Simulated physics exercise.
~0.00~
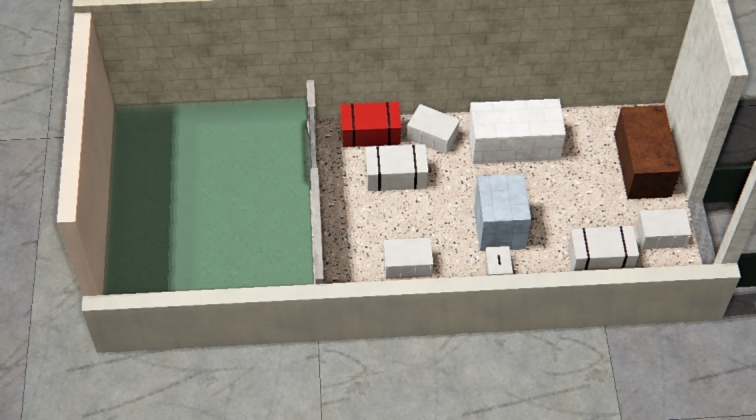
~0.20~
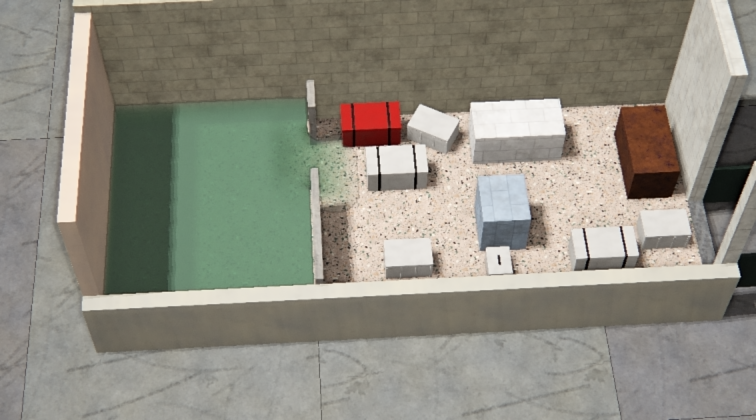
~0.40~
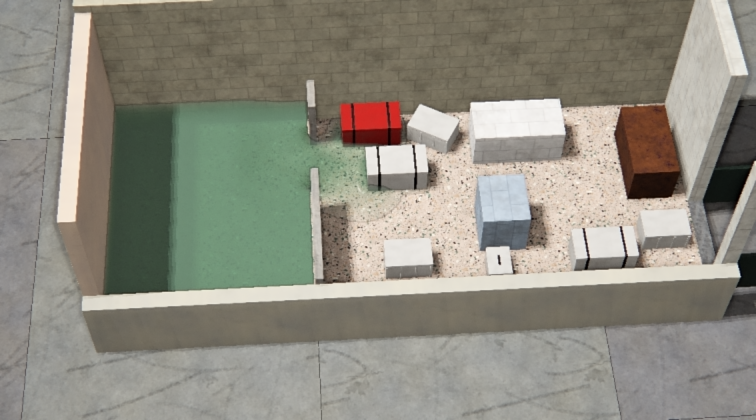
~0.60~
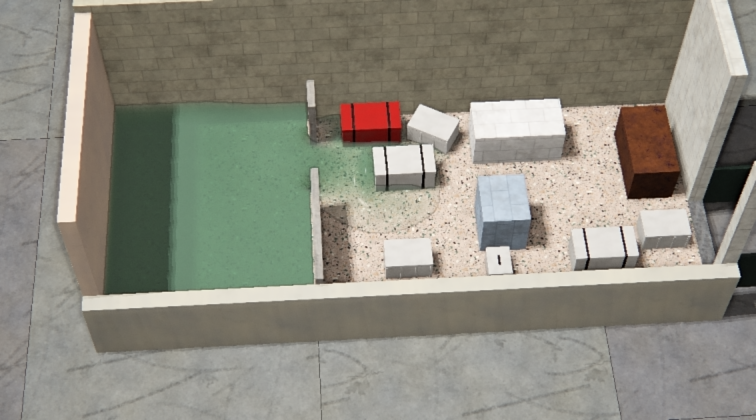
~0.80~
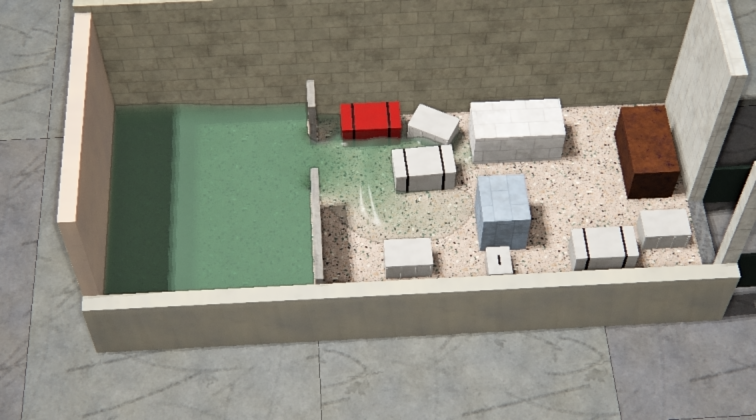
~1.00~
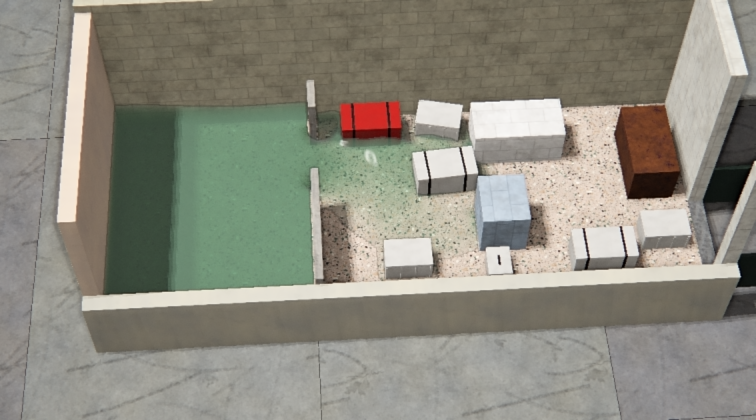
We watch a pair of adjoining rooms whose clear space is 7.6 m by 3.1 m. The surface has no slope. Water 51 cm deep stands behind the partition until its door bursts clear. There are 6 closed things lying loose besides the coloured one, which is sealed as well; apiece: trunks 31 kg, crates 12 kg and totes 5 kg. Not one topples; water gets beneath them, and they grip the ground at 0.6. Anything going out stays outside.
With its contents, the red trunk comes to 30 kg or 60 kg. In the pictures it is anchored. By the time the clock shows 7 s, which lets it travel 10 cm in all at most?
It passes with neither figure.
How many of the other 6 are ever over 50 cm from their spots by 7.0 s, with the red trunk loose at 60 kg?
That comes to 6.
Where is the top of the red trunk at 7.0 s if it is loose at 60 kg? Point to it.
Estimated position: About (454, 219).
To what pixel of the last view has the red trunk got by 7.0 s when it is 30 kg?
Estimated position: Close to (413, 262).
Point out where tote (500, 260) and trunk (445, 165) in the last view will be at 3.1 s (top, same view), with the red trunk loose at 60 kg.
They should sit about (550, 241) and (600, 171) in the last view.
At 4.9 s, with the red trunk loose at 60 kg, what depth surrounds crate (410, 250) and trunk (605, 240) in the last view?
Around 7 cm and 14 cm.
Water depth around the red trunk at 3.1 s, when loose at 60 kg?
Depth: Approx. 21 cm.
After 1.4 s the red trunk would be 8 cm from its start with 30 kg and 8 cm from its start with 60 kg; 12 cm of water round it then.
After 3.1 s the red trunk would be 36 cm from its start with 30 kg and 35 cm from its start with 60 kg; 21 cm of water round it then.
After 4.9 s the red trunk would be 133 cm from its start with 30 kg and 88 cm from its start with 60 kg; 12 cm of water round it then.
After 7.0 s the red trunk would be 240 cm from its start with 30 kg and 199 cm from its start with 60 kg; 11 cm of water round it then.
